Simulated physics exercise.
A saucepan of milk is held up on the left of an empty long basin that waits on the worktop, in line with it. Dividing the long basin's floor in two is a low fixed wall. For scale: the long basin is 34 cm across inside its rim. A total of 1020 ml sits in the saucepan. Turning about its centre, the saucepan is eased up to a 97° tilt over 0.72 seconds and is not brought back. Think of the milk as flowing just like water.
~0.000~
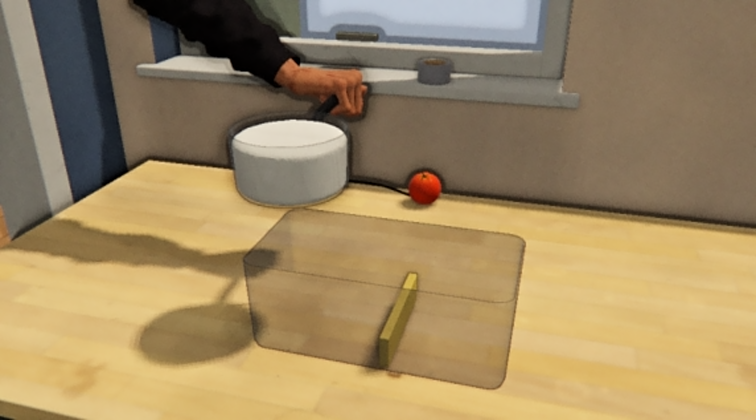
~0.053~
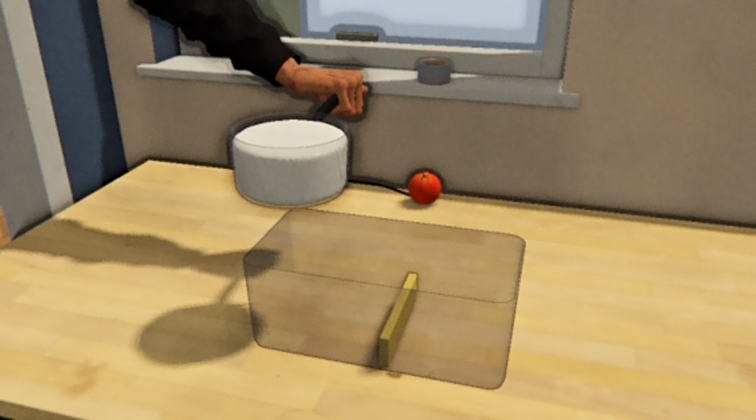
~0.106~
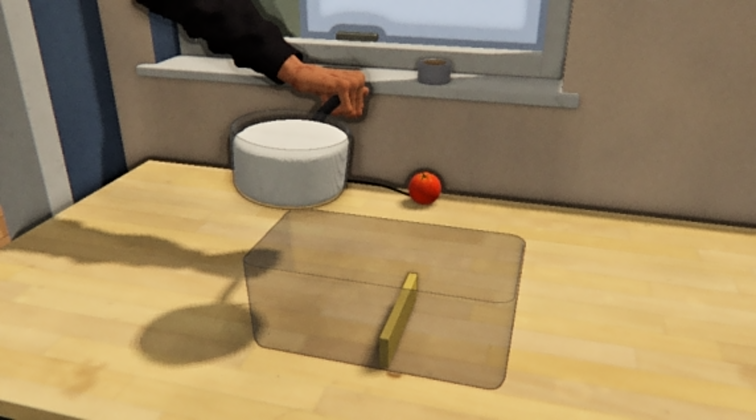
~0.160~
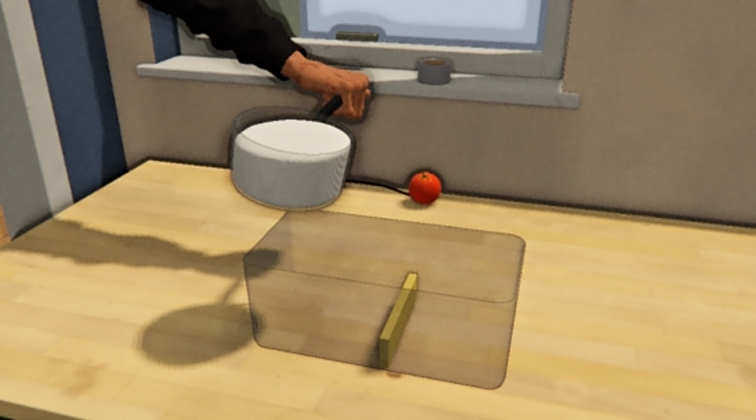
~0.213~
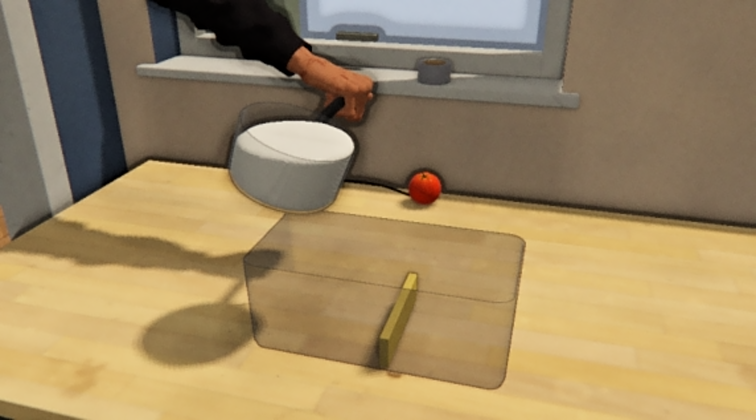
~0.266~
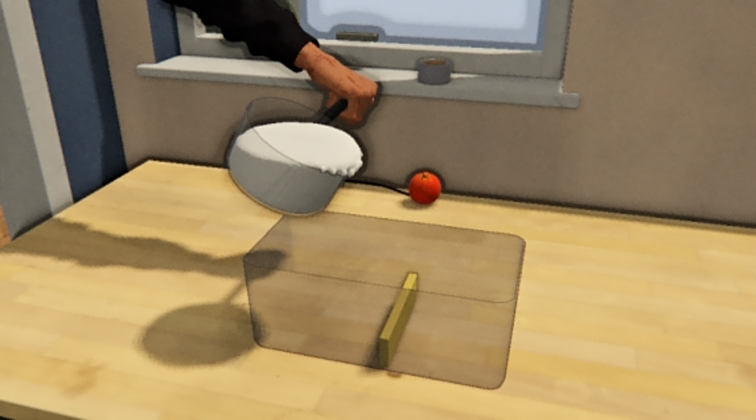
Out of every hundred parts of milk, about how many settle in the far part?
About 39 out of 100.
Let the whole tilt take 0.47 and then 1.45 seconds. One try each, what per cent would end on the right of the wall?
Near 25 in a hundred on the first go and near 55 in a hundred on the second.
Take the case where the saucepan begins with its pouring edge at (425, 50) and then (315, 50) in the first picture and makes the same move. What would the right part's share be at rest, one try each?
Respectively about 65 and 35 percent.
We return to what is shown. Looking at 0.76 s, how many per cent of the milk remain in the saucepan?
About 10 % is still there.
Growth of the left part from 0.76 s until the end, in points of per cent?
That is roughly 14 in a hundred of the whole.
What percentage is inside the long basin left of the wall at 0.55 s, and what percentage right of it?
12 left and 18 right, roughly.
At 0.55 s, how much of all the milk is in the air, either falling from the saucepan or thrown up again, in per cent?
32 %.
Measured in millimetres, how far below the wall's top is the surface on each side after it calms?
Roughly 24 mm on the left side and roughly 28 mm on the right.
After 0.55 s the tilt is 85° and 38 per cent is still to pour, 13 is left of the wall and 18 right of it.
After 0.76 s the tilt is 97° and 10 per cent is still to pour, 45 is left of the wall and 39 right of it.
After 0.98 s the tilt is 97° and 2 per cent is still to pour, 56 is left of the wall and 38 right of it.
After 1.22 s the tilt is 97° and 0 per cent is still to pour, 59 is left of the wall and 39 right of it.
In the end 60 per cent lies left of the wall, 39 right of it and 1 outside.
